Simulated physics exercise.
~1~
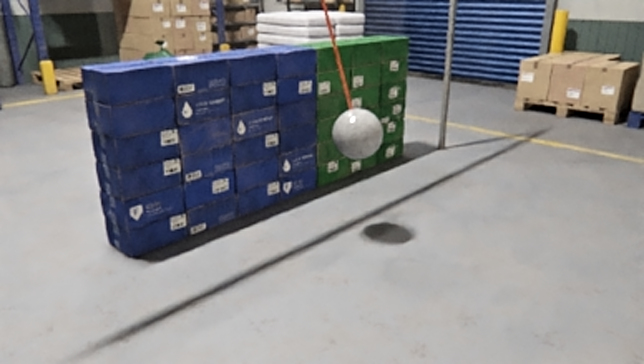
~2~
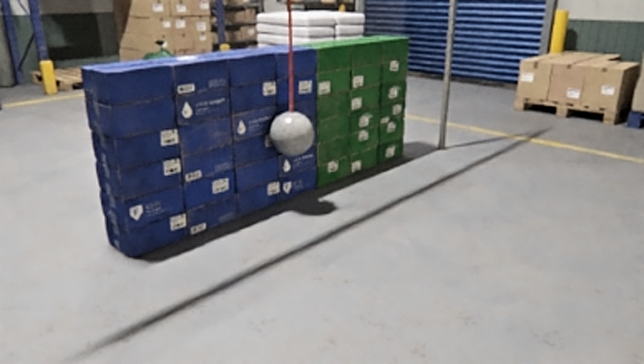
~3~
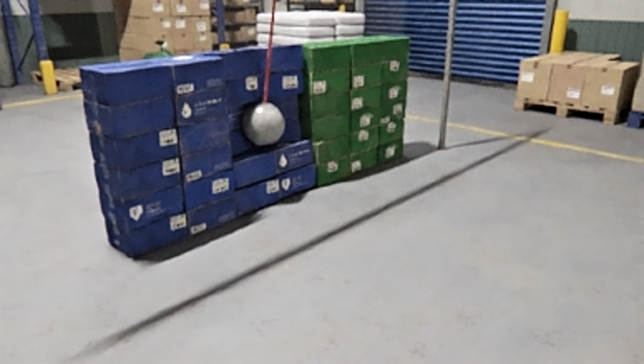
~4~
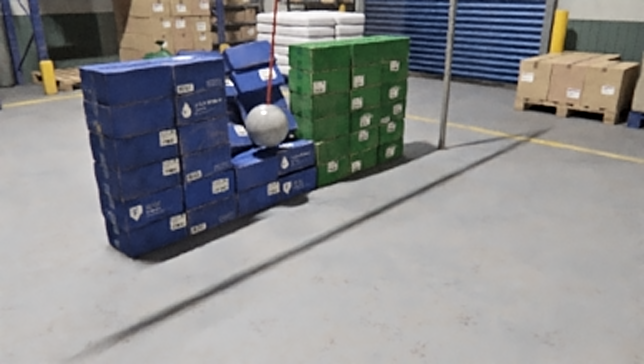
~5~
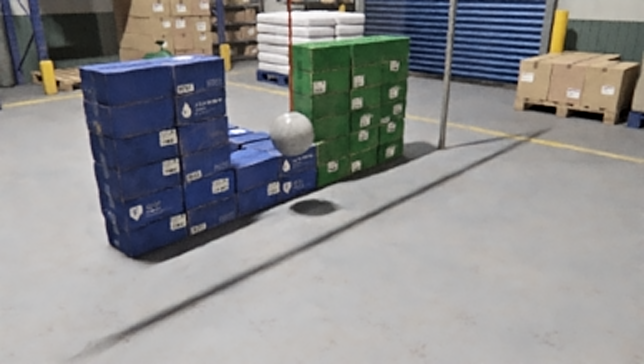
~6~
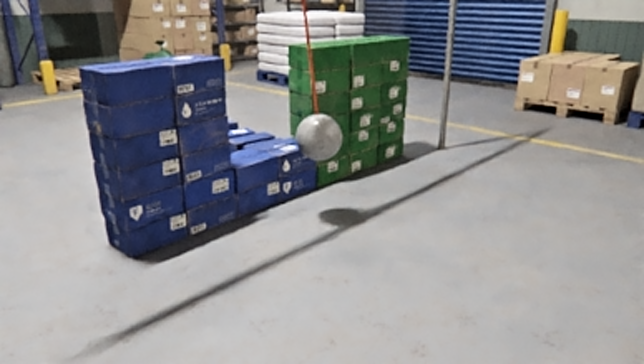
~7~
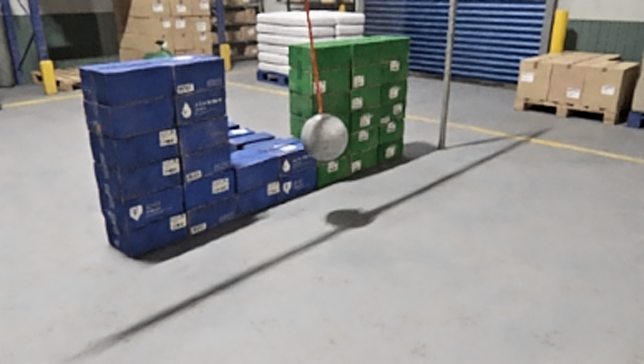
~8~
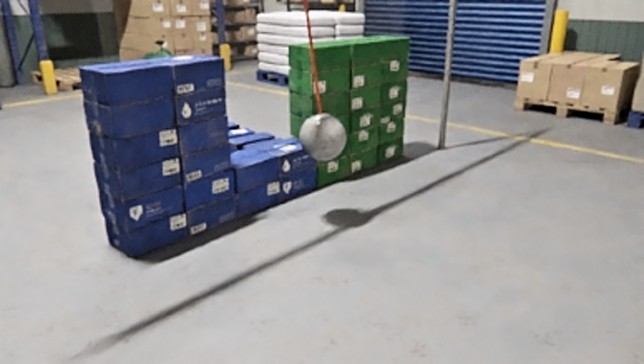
A wall of blue and green boxes stood on a warehouse floor as a hanging grey ball swung left into the blue part, toppling some boxes backward and leaving a gap beside the upright green stacks, before swinging back out in front.
